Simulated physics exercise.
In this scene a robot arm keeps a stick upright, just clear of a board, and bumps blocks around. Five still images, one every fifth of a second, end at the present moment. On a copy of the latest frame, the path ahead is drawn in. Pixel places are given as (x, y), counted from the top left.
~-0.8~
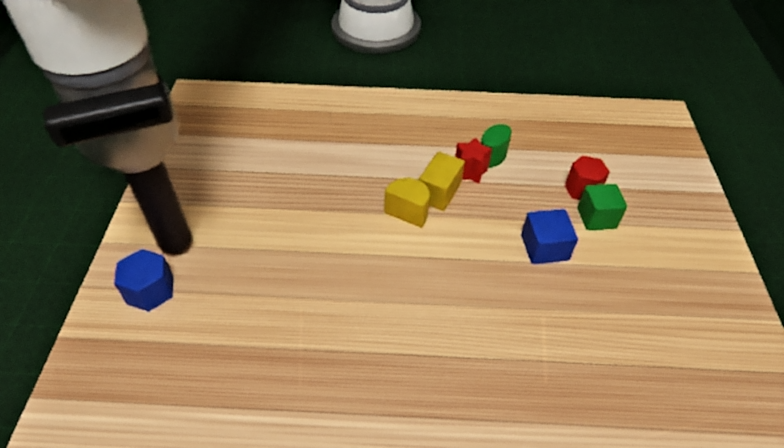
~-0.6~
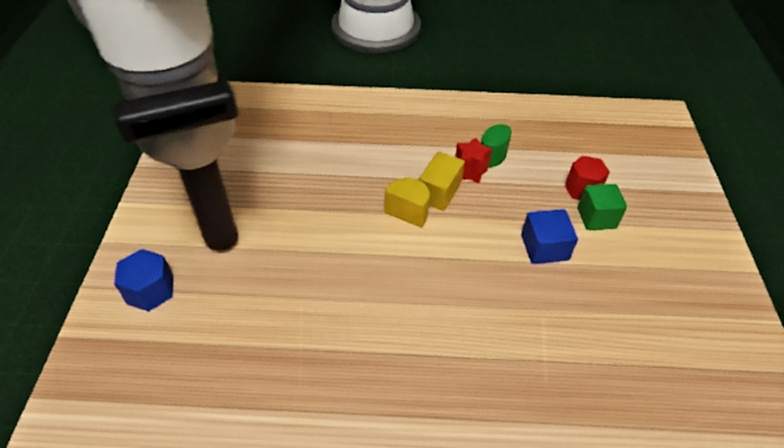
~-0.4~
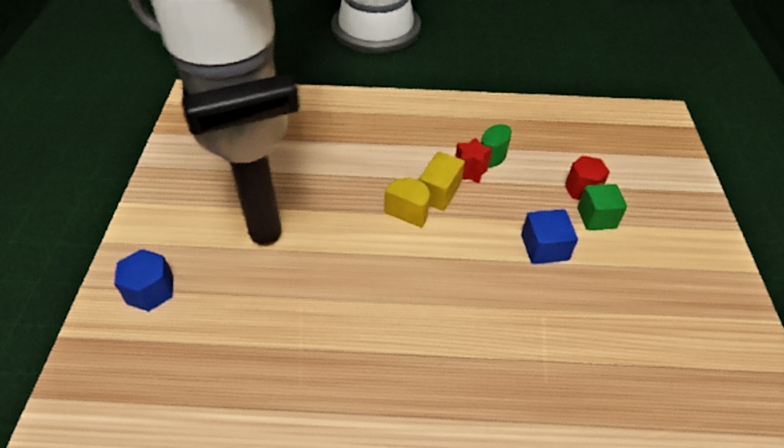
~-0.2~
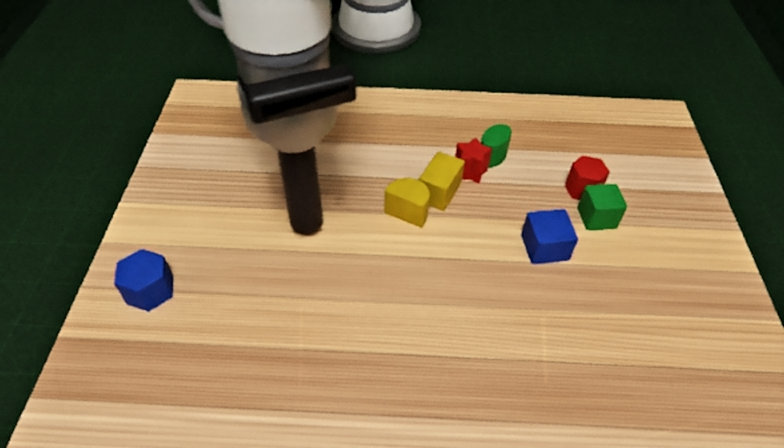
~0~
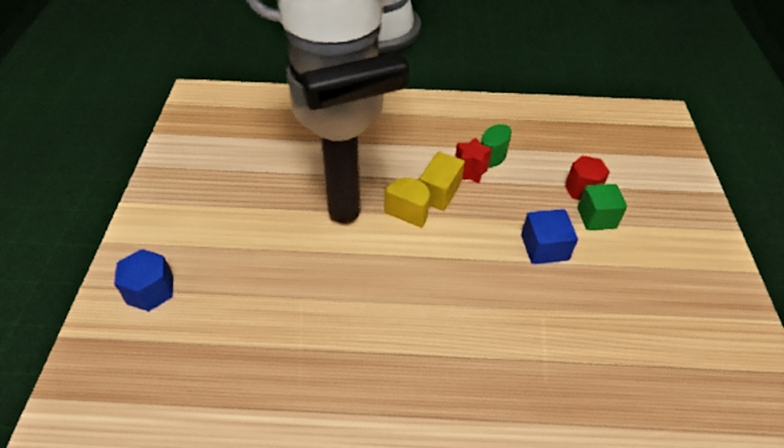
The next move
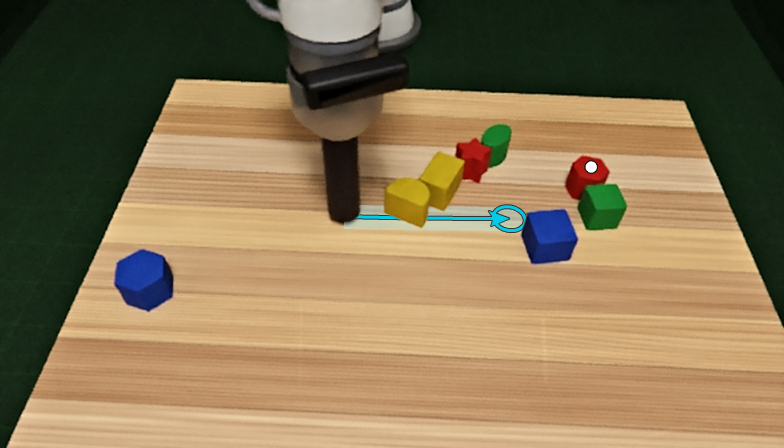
Above a wooden board, a robot arm's dark stick glides right toward still, colourful blocks.
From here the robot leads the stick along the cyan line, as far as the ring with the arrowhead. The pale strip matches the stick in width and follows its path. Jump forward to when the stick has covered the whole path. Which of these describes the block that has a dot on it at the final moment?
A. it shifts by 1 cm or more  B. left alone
Letter B.
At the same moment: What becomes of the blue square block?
Left in place.
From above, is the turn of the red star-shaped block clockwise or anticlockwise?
Seen from above, its turn is clockwise.
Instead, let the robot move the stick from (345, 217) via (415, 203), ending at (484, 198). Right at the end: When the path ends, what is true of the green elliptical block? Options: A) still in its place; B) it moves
I choose B.
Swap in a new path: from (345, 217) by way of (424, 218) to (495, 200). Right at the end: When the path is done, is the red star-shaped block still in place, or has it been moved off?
It shifts.
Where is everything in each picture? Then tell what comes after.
Stick tip (175, 241); block tops, yellow D-shaped block (410, 190); yellow rectangle (442, 169); red star-shaped block (474, 149); blue square block (553, 225); red hexagon (591, 167), in the first frame.
Stick (221, 237); blocks unchanged, in the second frame.
Stick (265, 231); blocks unchanged, in the third frame.
Stick (307, 222); blocks unchanged, in the fourth frame.
Stick (344, 211); yellow D-shaped block (410, 190); yellow rectangle (442, 169); red star-shaped block (474, 149); blue square block (553, 225); red hexagon (591, 167), in the fifth frame.
Path on the board, straight from (345, 217) to (509, 218); the dot is on the red hexagon.
The first path, step by step. One third of the way, stick (401, 212); yellow D-shaped block (437, 198), turned 35° clockwise; yellow rectangle (445, 167).
Two thirds of the way, stick (456, 213); yellow D-shaped block (485, 211), turned 115° clockwise; yellow rectangle (449, 167), turned 20° anticlockwise; red star-shaped block (474, 146), turned 20° clockwise.
At the end, stick (511, 213); yellow D-shaped block (507, 220), turned 145° clockwise; yellow rectangle (449, 167), turned 25° anticlockwise; red star-shaped block (474, 146), turned 20° clockwise; blue square block in place; red hexagon in place.
